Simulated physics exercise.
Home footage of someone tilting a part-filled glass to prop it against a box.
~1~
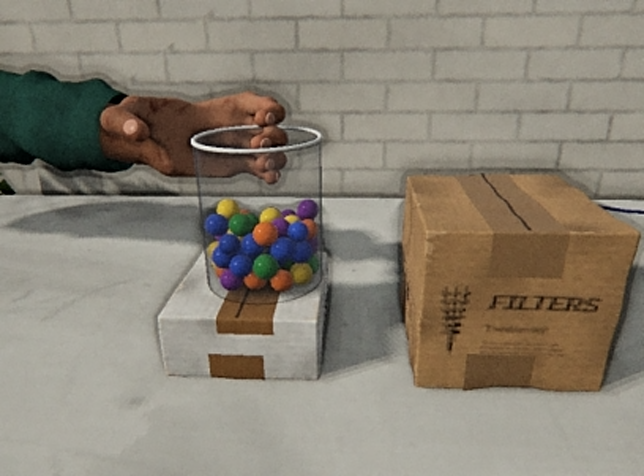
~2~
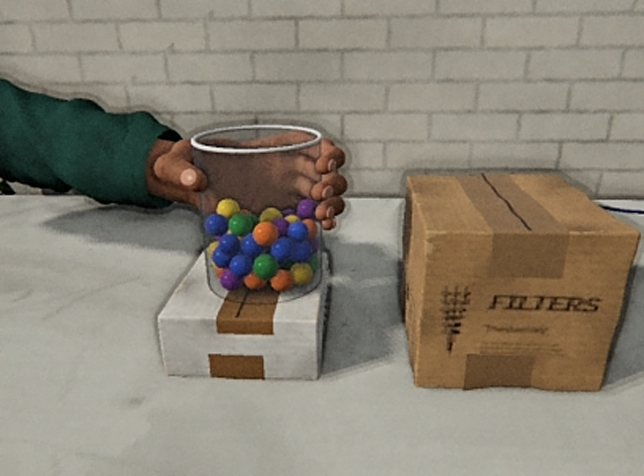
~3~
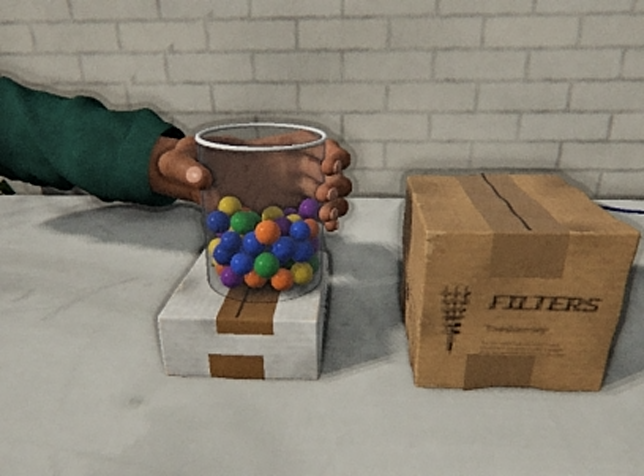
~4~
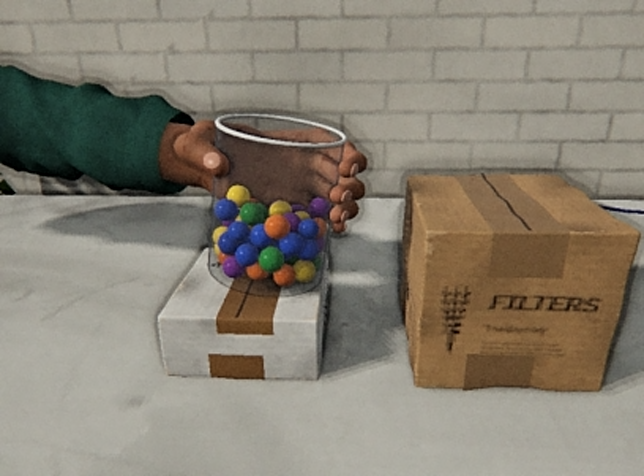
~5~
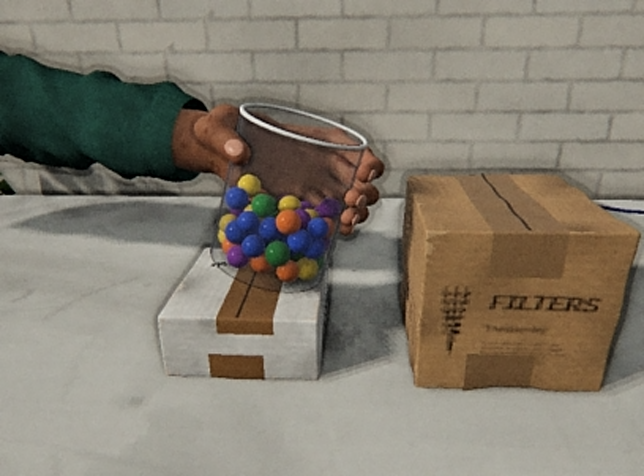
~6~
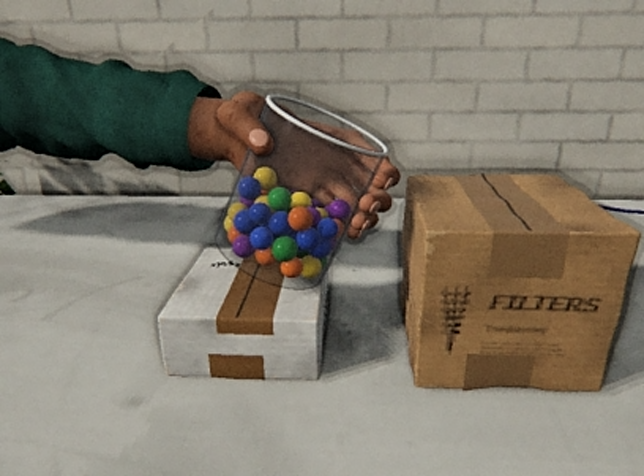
A clear glass of colorful balls stood on a small white box until a hand in a green sleeve gripped it, lifted it slightly, and tilted it rightward toward a larger cardboard box.
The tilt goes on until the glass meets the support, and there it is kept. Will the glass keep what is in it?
The load never leaves.
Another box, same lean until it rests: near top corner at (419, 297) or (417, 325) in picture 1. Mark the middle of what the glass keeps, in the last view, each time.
The middle comes to rest at (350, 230) the first time and at (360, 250) the second time.
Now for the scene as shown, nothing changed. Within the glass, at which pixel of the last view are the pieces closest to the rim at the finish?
Looks like they settle around (355, 211) in the last picture.
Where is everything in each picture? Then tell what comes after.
Glass at (262, 210), half full of gumballs; box at (493, 272), reaching most of the way up the glass, in the first picture.
Glass at (262, 210), upright; rim at (320, 138); top of the contents at (280, 229), in the second picture.
Glass at (264, 209), upright; rim at (324, 138); box at (493, 272), in the third picture.
Glass at (274, 202), leaning 9°; rim at (344, 139); top of the contents at (252, 214), in the fourth picture.
Glass at (286, 197), leaning 17°; rim at (365, 144); box at (493, 272), in the fifth picture.
Glass at (298, 192), leaning 25°; rim at (386, 151); box at (493, 272), reaching most of the way up the glass, in the sixth picture.
Then, 0.23 s after the last picture, the glass leans 34°; everything is still inside.
Then, 0.48 s after the last picture, the glass leans 43°; everything is still inside.
Then, 0.78 s after the last picture, the glass rests on the box at 43°; everything is still inside.
At rest, the glass rests on the box at 43°; everything is still inside.
